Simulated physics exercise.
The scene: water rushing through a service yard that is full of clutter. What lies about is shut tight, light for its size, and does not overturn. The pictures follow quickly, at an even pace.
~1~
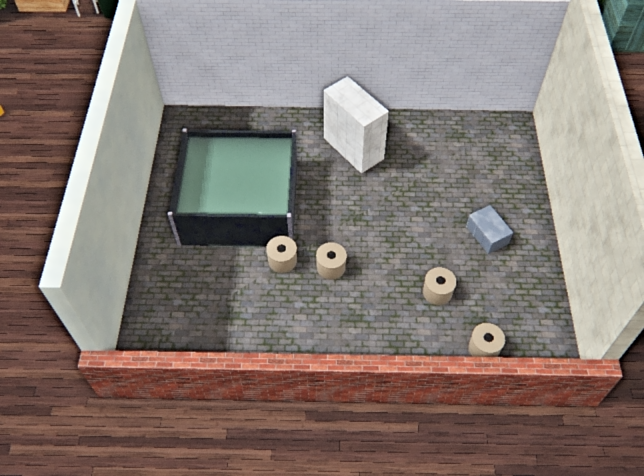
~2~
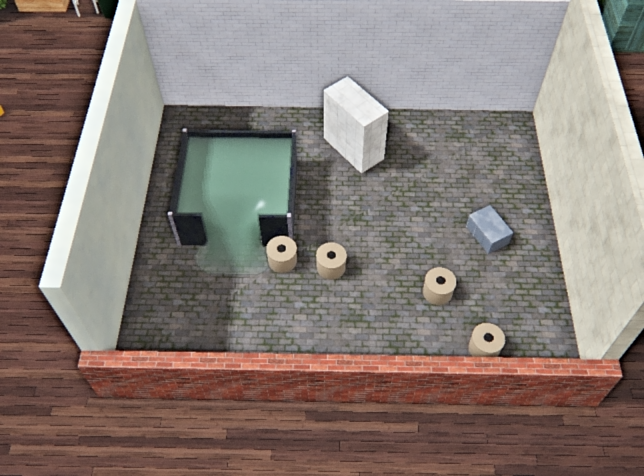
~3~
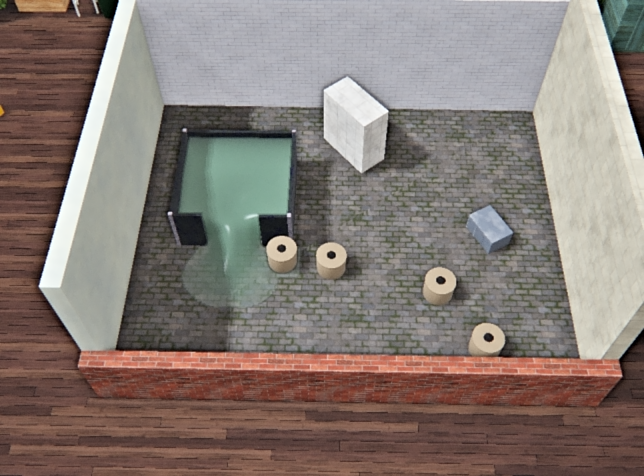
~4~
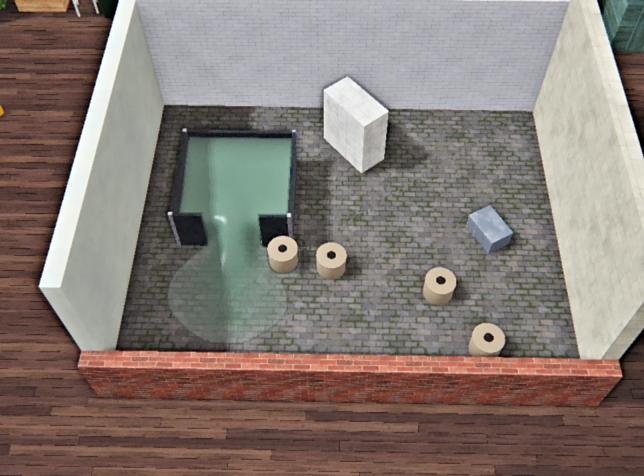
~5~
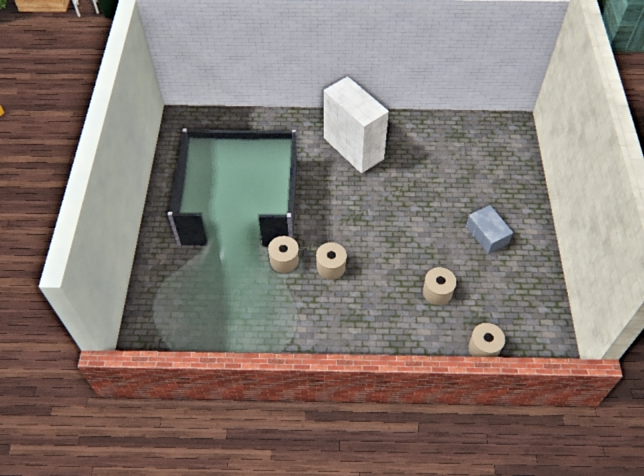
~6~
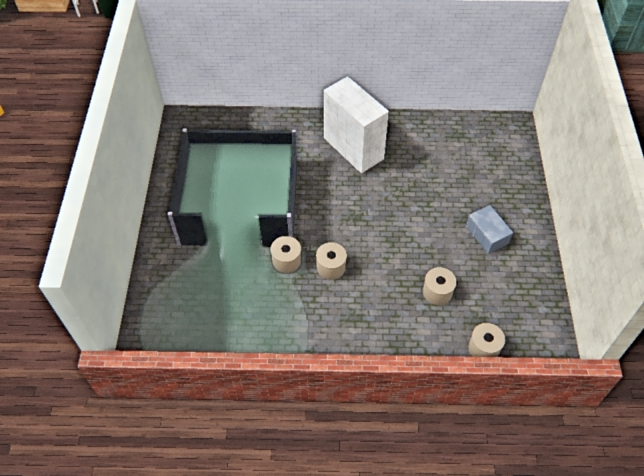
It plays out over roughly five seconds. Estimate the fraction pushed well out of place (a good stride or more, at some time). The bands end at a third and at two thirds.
Share: From one to two thirds.
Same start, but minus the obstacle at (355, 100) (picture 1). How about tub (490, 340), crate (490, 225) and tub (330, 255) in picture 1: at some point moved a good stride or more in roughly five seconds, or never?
In turn: Shifted that much, under that, less than that.
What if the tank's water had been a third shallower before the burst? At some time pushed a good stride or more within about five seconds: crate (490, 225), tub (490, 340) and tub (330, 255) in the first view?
In that order: Not that far, pushed that far, no.
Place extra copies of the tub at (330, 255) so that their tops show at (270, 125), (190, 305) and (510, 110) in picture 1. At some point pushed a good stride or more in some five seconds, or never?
In that order: Never so far, pushed that far, under that.
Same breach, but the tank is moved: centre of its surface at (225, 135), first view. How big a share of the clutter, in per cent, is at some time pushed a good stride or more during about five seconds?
I make it 80 per cent.
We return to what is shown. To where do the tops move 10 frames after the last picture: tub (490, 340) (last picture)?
Roughly at (515, 327).
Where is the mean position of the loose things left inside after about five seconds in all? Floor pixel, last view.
Roughly at (423, 240).
A moment on, 0 of 5 are well off their spots; 0 afloat.
Next, 0 of 5 are well off their spots; 0 afloat.
Later, 2 of 5 are well off their spots; 1 afloat.
In the end, 2 of 5 are well off their spots, and 2 have been at some point; 2 afloat.
